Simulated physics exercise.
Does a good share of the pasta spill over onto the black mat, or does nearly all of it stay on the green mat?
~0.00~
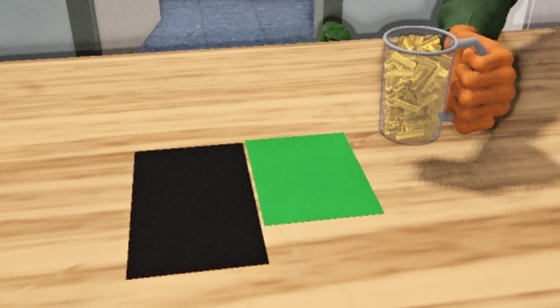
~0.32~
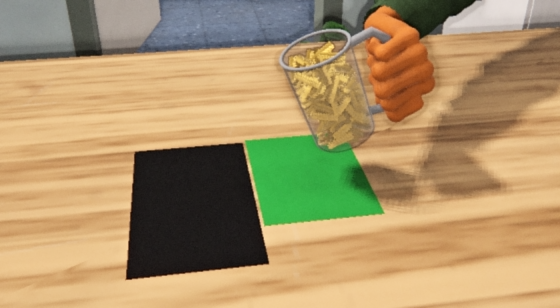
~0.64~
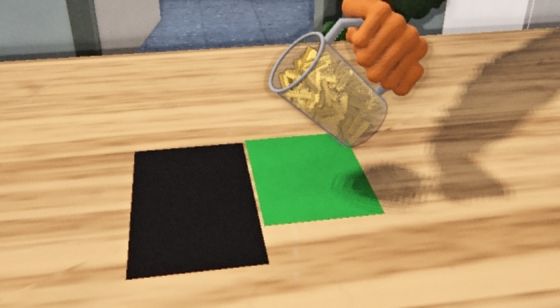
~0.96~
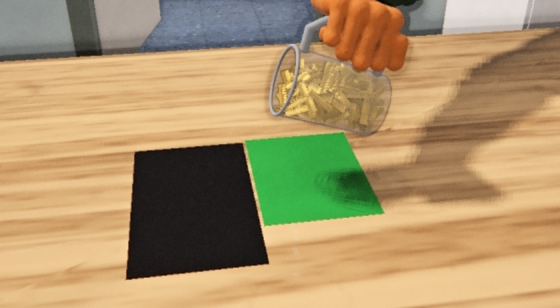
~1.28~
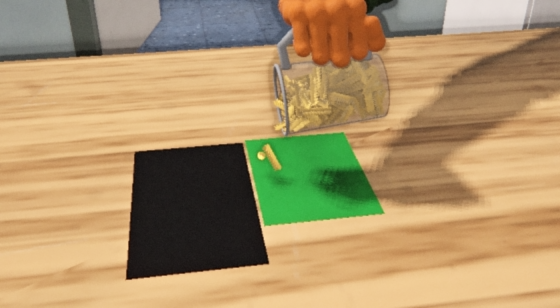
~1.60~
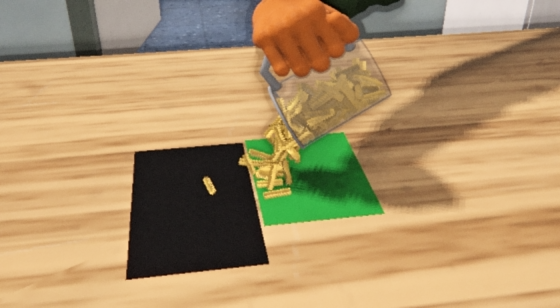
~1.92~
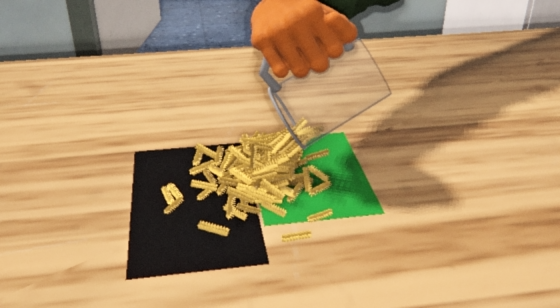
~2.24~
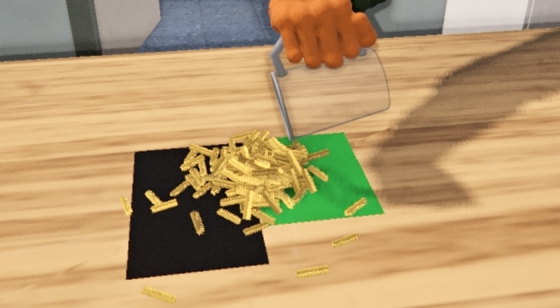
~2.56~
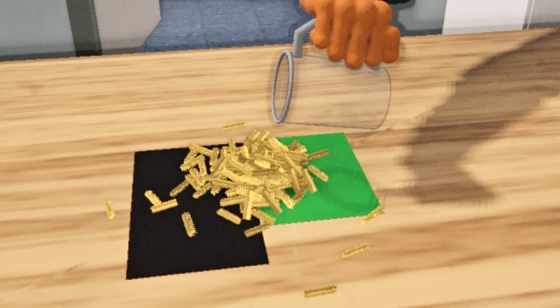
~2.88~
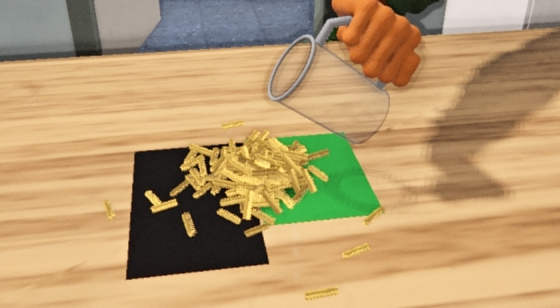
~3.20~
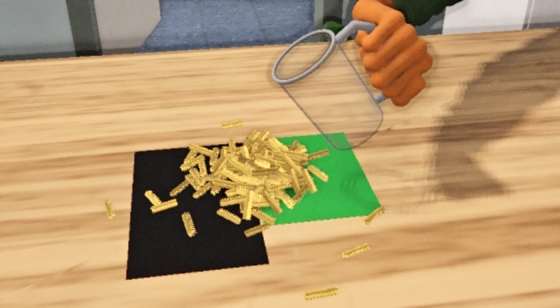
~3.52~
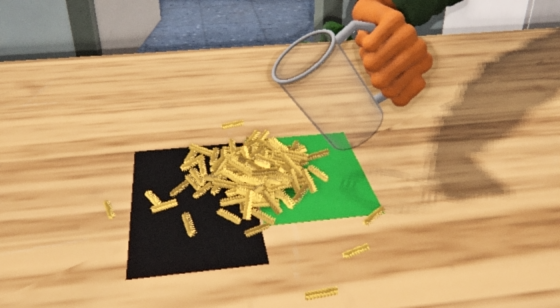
A good share of it ends up on the black mat, with the heap lying across both mats. Only a few pieces rest on the bare table, and the cup is left empty.
